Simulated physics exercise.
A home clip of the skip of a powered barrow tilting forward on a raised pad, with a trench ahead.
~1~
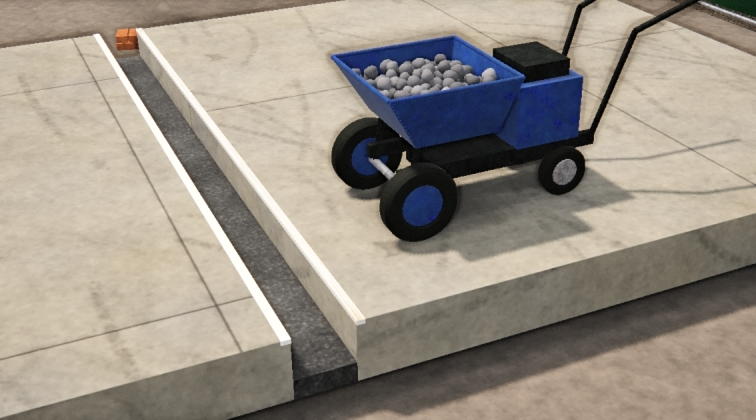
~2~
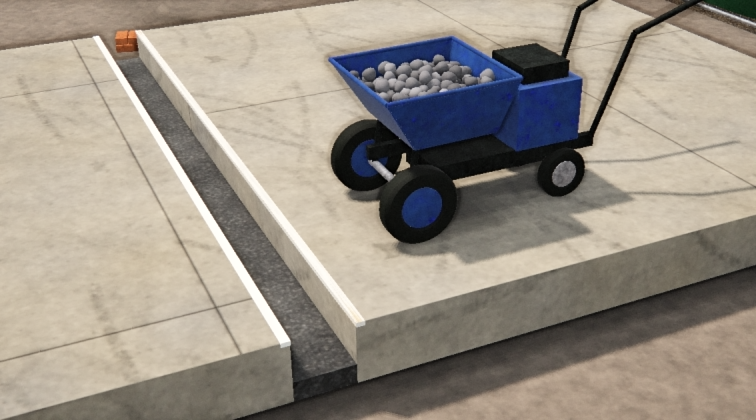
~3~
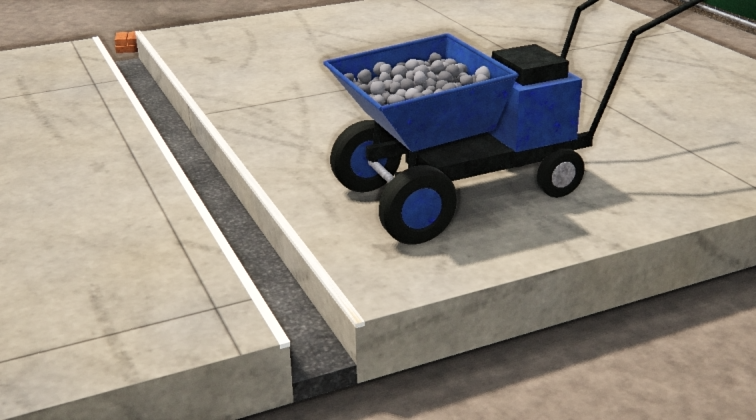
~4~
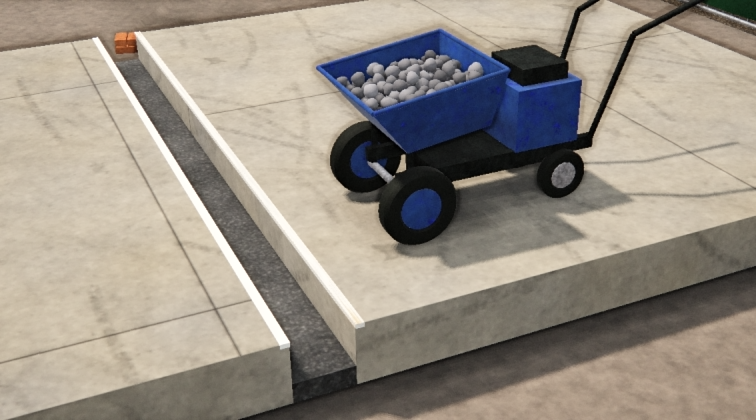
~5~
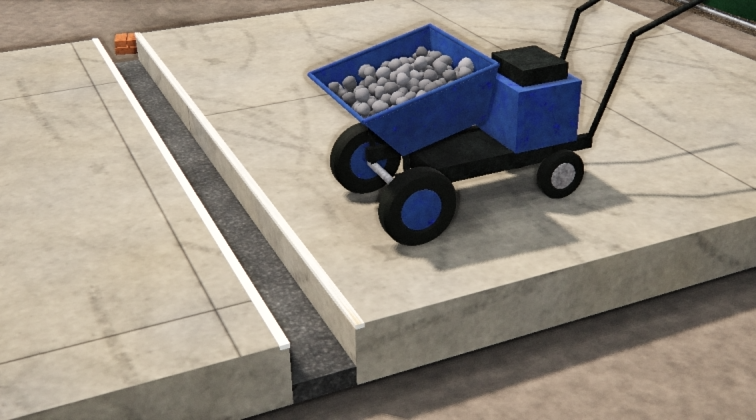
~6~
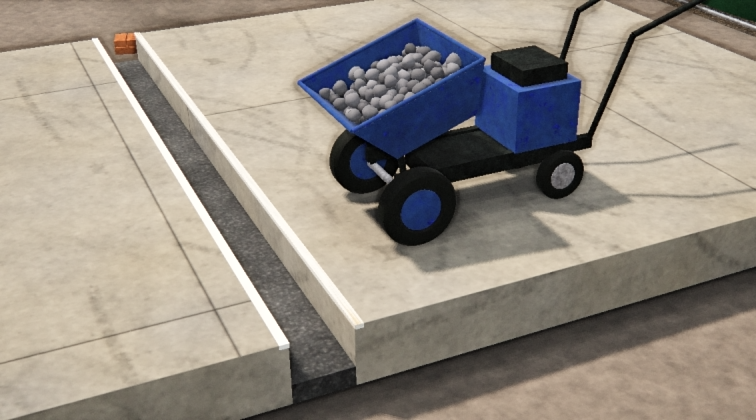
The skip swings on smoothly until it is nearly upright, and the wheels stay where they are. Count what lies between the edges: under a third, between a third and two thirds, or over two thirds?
The trench ends with more than two thirds of it.
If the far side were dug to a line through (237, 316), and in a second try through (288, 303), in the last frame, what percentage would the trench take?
Roughly 100 per cent, and 60 per cent.
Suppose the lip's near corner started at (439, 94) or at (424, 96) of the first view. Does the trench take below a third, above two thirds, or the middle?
The first try: In the middle band. The second: Beyond two thirds.
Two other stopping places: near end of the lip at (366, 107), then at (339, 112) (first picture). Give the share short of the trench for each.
Roughly 0 per cent, and 0 per cent.
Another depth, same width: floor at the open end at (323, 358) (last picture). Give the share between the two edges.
Some 80 per cent.
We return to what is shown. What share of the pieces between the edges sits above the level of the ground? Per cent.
Some 10 per cent.
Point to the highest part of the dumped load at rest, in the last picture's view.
At about (225, 254).
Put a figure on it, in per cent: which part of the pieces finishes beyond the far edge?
About 10 per cent.
Just after the last frame, skip tipped steeply; every one in the skip.
A moment on, skip tipped right over; the larger part in the skip; about a tenth in or heaped over the trench; just a few beyond it; just a few falling.
Further on, skip tipped right over; roughly a quarter in the skip; the larger part in or heaped over the trench; about a tenth beyond it.
When it is over, skip tipped right over; almost all in or heaped over the trench; about a tenth beyond it.
